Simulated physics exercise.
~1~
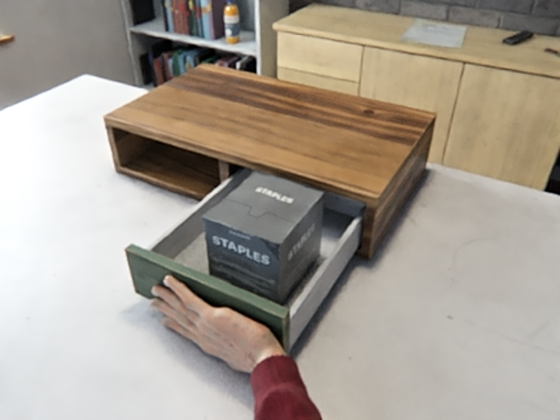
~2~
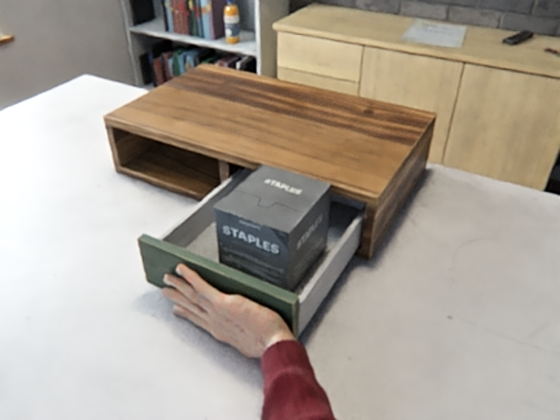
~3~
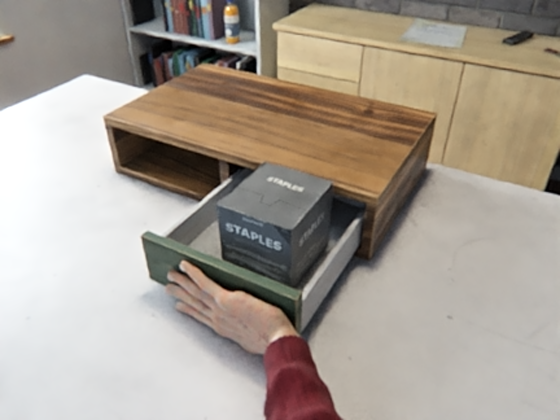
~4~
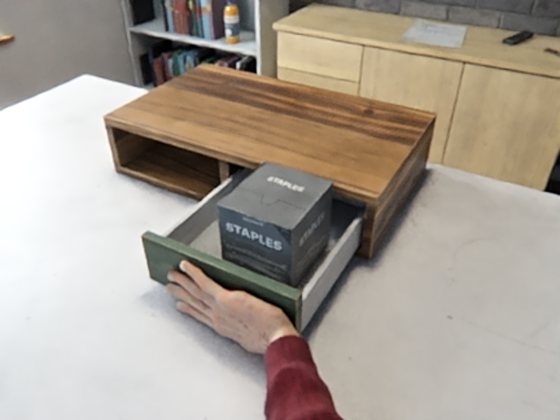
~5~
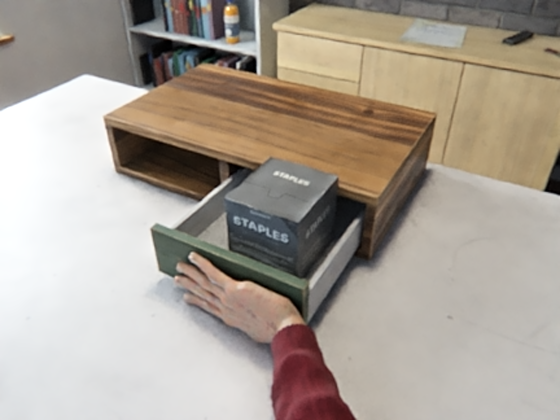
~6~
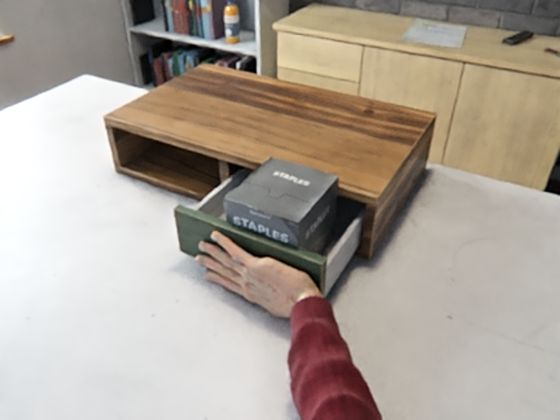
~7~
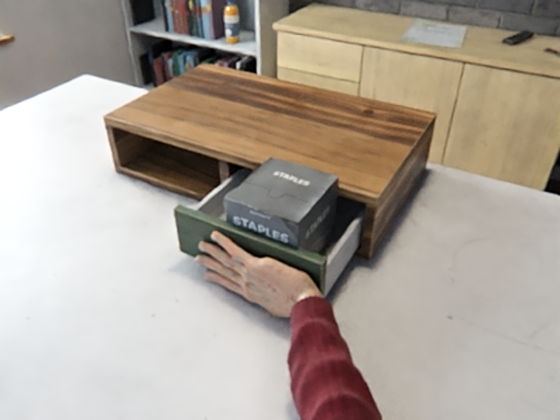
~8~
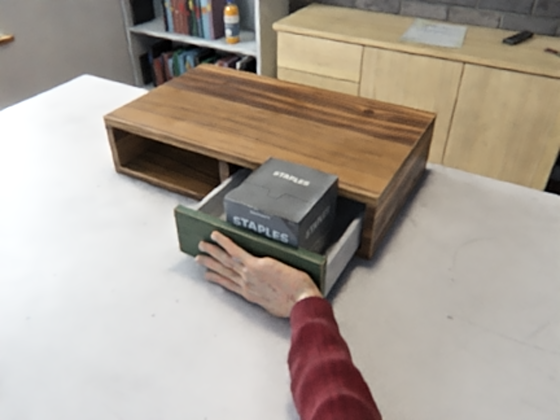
The clip opens on a wooden chest sitting on a pale tabletop, its green-fronted drawer pulled well out with a dark grey Staples box inside. A hand in a dark red sleeve rests against the drawer front and pushes it a little way in, up and to the right, carrying the box along. The drawer pauses briefly, then slides inward again under the hand. As it goes farther in, the tall box ends up against the front edge of the chest top. The drawer stops there, still partly open, with the hand resting on its front.
